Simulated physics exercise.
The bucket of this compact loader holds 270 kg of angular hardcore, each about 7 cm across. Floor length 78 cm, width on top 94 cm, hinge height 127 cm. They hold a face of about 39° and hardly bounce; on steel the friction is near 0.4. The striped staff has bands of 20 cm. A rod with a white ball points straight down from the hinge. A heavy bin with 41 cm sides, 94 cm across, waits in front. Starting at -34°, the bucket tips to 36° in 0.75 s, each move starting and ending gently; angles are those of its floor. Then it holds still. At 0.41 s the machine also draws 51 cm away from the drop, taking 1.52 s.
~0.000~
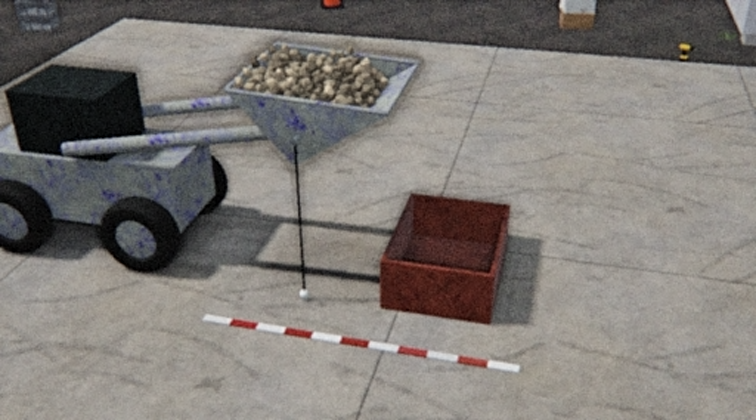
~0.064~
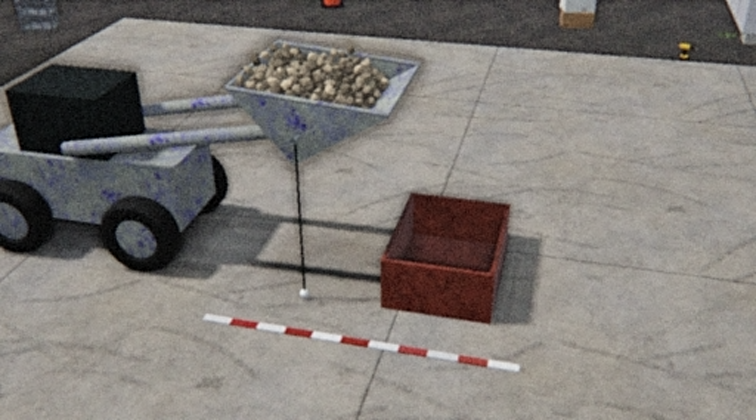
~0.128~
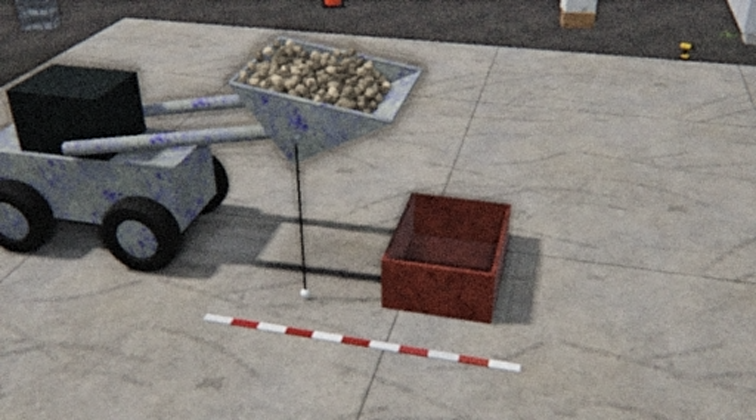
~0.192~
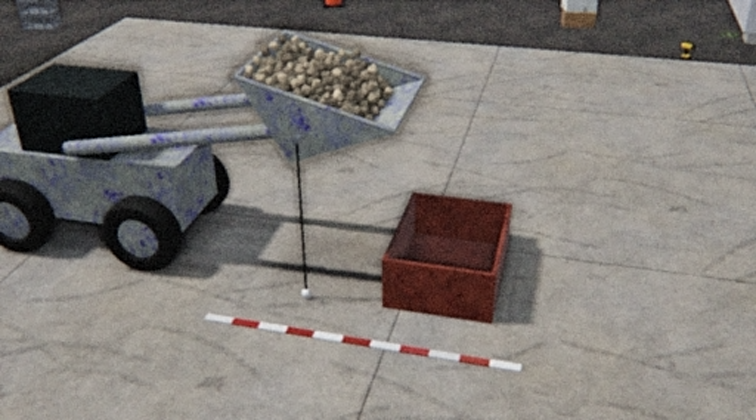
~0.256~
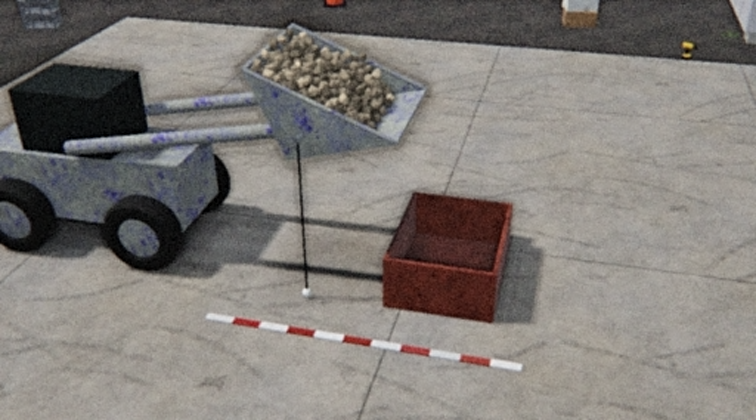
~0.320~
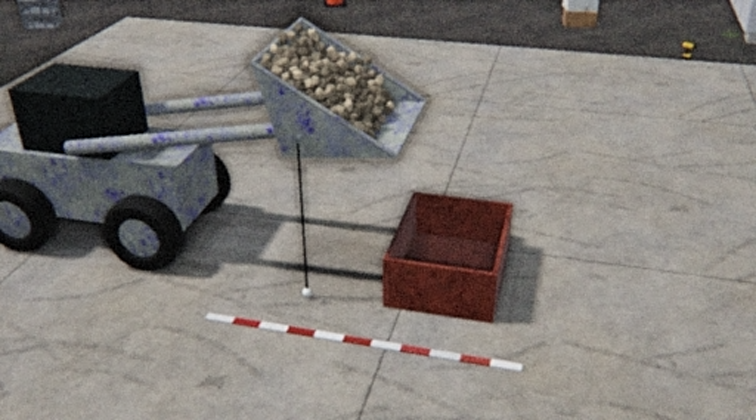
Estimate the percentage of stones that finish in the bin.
Roughly 35 per cent ends in the bin.
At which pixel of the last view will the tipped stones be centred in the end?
Near (392, 263).
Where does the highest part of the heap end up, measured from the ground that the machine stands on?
Some 34 cm above that level.
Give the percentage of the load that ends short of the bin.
Some 60 per cent of the load.
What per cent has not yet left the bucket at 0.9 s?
It holds some 70 per cent.
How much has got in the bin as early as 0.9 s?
Some 5 per cent.
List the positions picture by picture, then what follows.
In the first frame, the bucket is at -34°, its lip at (388, 114); the top of the load is at (291, 57).
In the second frame, lip at (389, 116), floor tilted -33°, highest stones at (291, 56); the stones move at 0.2 m/s on average.
In the third frame, lip at (392, 122), floor tilted -29°, highest stones at (286, 54); the stones move at 0.3 m/s on average.
In the fourth frame, lip at (395, 132), floor tilted -23°, highest stones at (286, 48); the stones move at 0.4 m/s on average.
In the fifth frame, the bucket is at -15°, its lip at (397, 144); the top of the load is at (294, 43); the stones move at 0.5 m/s on average.
In the sixth frame, lip at (396, 157), floor tilted -7°, highest stones at (302, 40); the stones move at 0.6 m/s on average.
After 0.6 s the floor is at 25°; 100 % in the bucket; the foremost stones are at (380, 160).
After 0.9 s the floor is at 36°; 72 % in the bucket, 22 % short of the bin, 5 % in the bin, 1 % beside or beyond the bin; the foremost stones are at (410, 239).
After 2.4 s the floor is at 36°; 0 % in the bucket, 59 % short of the bin, 37 % in the bin, 5 % beside or beyond the bin; the foremost stones are at (506, 282).
After 4.9 s the floor is at 36°; 0 % in the bucket, 59 % short of the bin, 37 % in the bin, 5 % beside or beyond the bin; the foremost stones are at (506, 282).
